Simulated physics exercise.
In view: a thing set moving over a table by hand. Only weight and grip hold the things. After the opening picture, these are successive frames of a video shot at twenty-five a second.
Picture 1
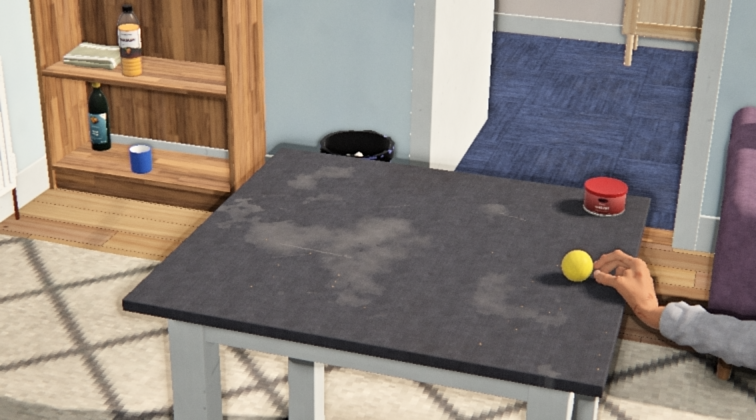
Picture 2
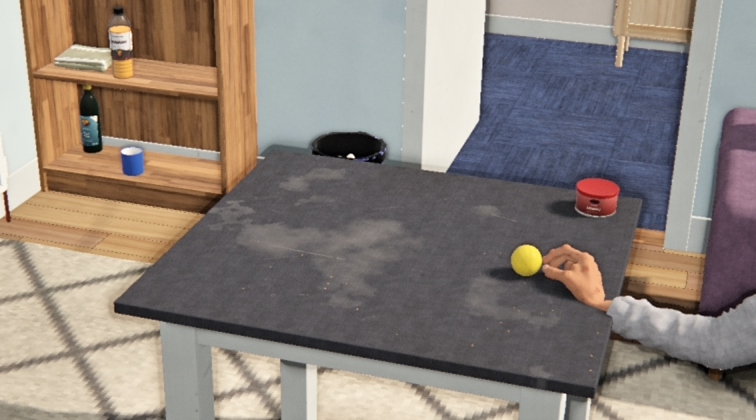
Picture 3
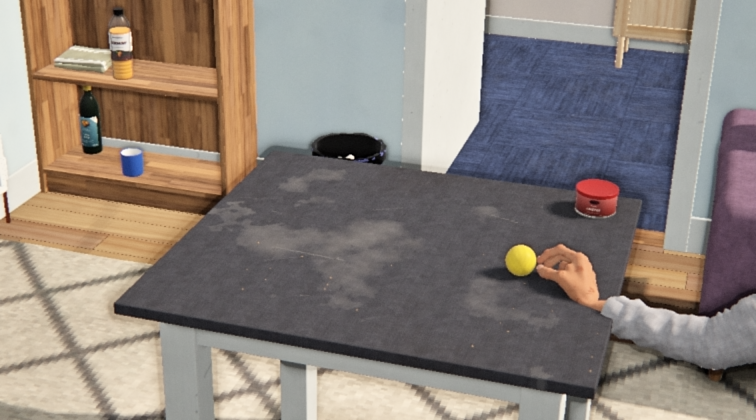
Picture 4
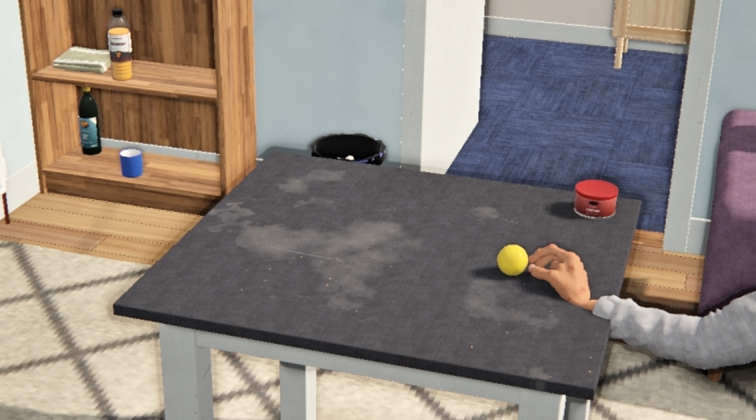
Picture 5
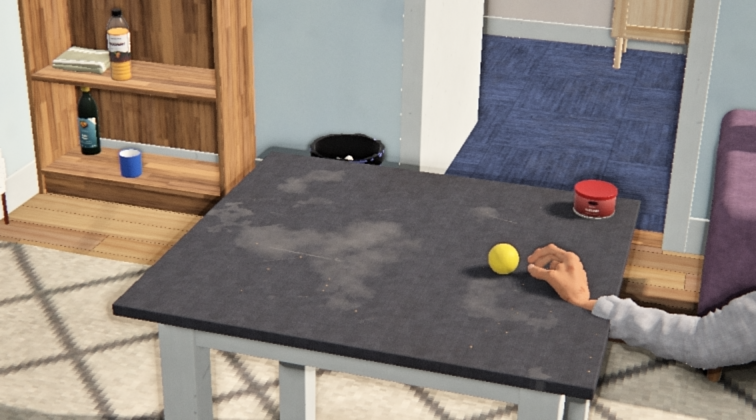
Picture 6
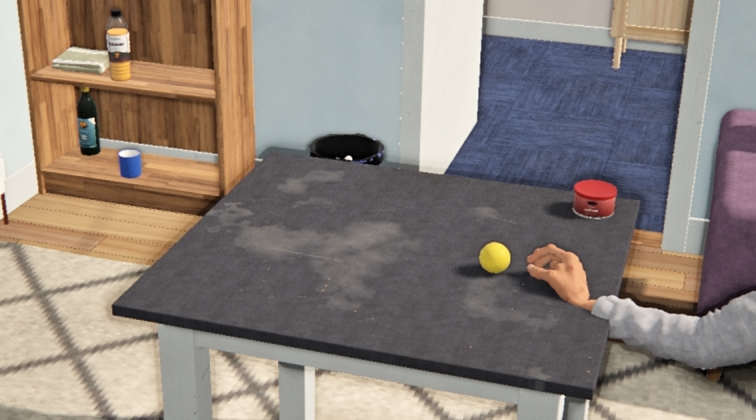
In a living room, a hand pushing a yellow lemon left across a dark tabletop, then staying behind as it rolls slightly farther.
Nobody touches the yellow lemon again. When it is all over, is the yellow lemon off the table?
The yellow lemon stays on the table.
Then, 0.10 s past the last view, yellow lemon displaced about its own width near (477, 256).
Then, 0.20 s past the last view, yellow lemon displaced well along near (461, 253).
Then, 0.40 s past the last view, yellow lemon displaced well along near (437, 250).
Then, 0.60 s past the last view, yellow lemon displaced well along near (423, 247).
Finally, moved from the start, yellow lemon. Final places as the last picture's camera would see them, yellow lemon near (418, 247).
